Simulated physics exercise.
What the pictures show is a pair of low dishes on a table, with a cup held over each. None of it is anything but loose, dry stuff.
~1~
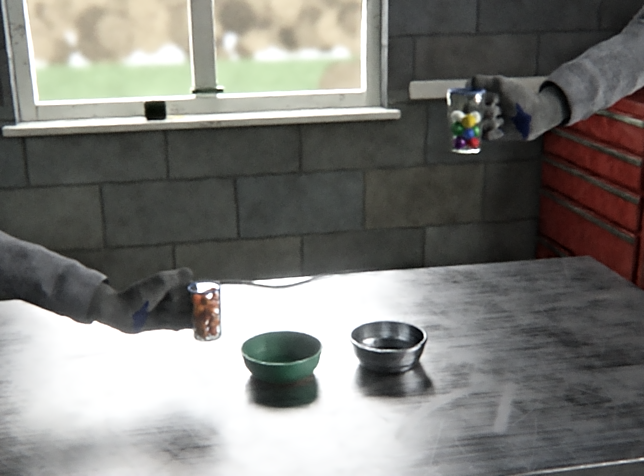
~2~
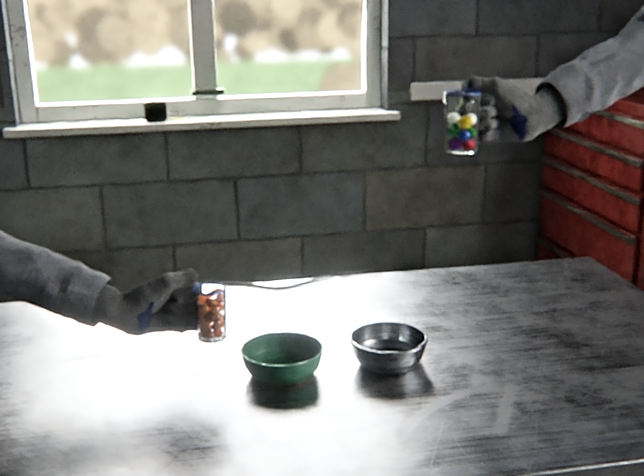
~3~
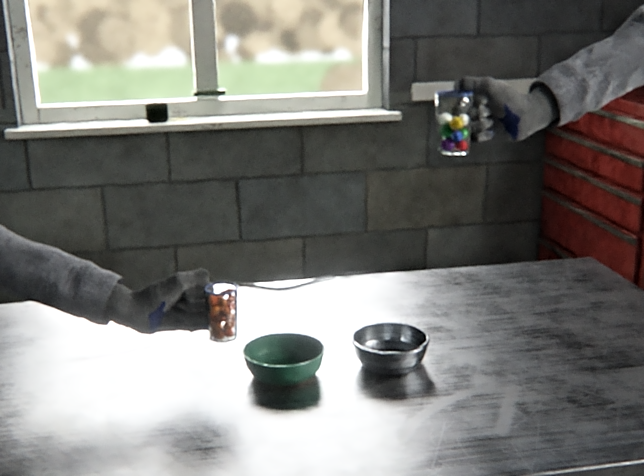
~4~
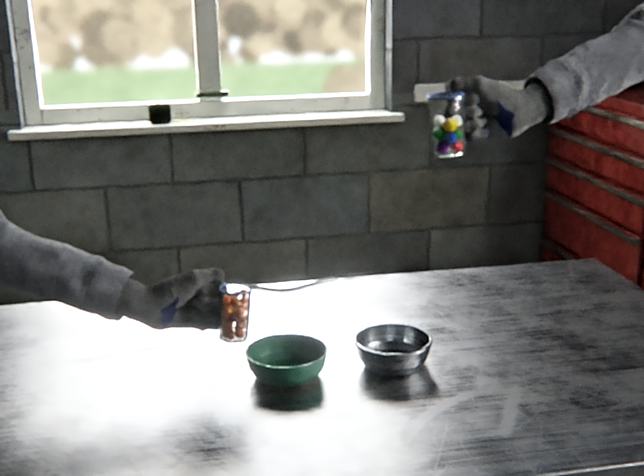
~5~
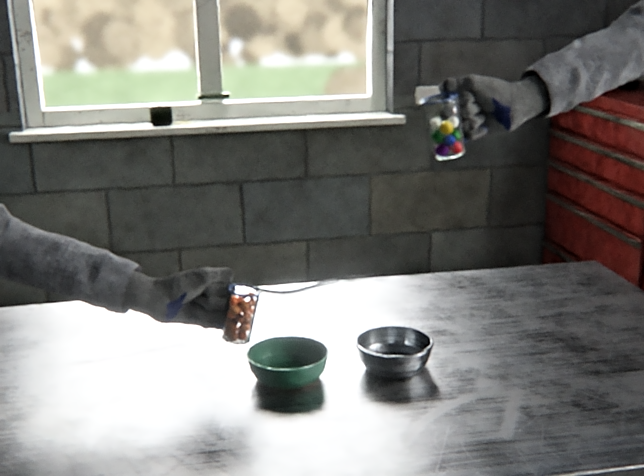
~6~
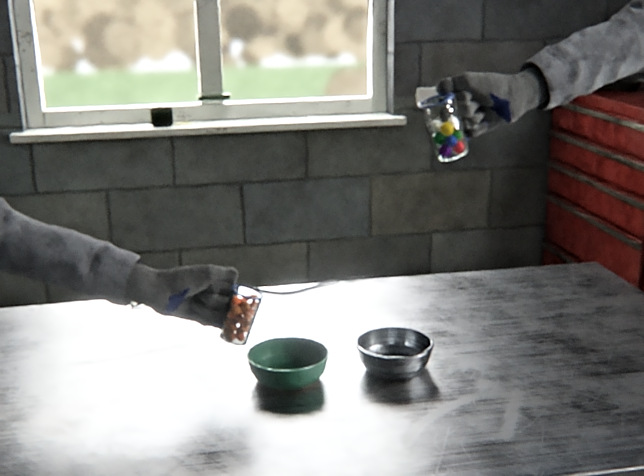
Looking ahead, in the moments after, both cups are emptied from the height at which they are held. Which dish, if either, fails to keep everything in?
My prediction: On the left the dish retains it entirely; right lets bits escape.
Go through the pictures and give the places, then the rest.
The first picture shows left dish (288, 367), empty; left cup (206, 312), holding coated peanuts, just above its dish; right dish (398, 353), empty; right cup (465, 120), holding gumballs, high above its dish.
The second picture shows left cup (211, 313), upright; right cup (462, 122), upright.
The third picture shows left cup (222, 313), upright; right cup (454, 123), upright.
The fourth picture shows left cup (235, 313), tipped 5°; right cup (447, 124), tipped 5°.
The fifth picture shows left cup (240, 315), tipped 12°; right cup (444, 127), tipped 12°.
The sixth picture shows left dish (294, 373); left cup (240, 316), tipped 19°; right dish (404, 360); right cup (445, 128), tipped 19°.
Then, 0.36 s later than the last frame, left, every one still in the cup; right, every one still in the cup.
Then, 0.81 s later than the last frame, left, every one still in the cup; right, every one still in the cup.
Then, 1.30 s later than the last frame, left, the larger part still in the cup, just a few in the dish, about a tenth in the air; right, roughly half still in the cup, roughly half in the air.
When it is over, left, every one in the dish, not one outside the dish; right, every one outside the dish.
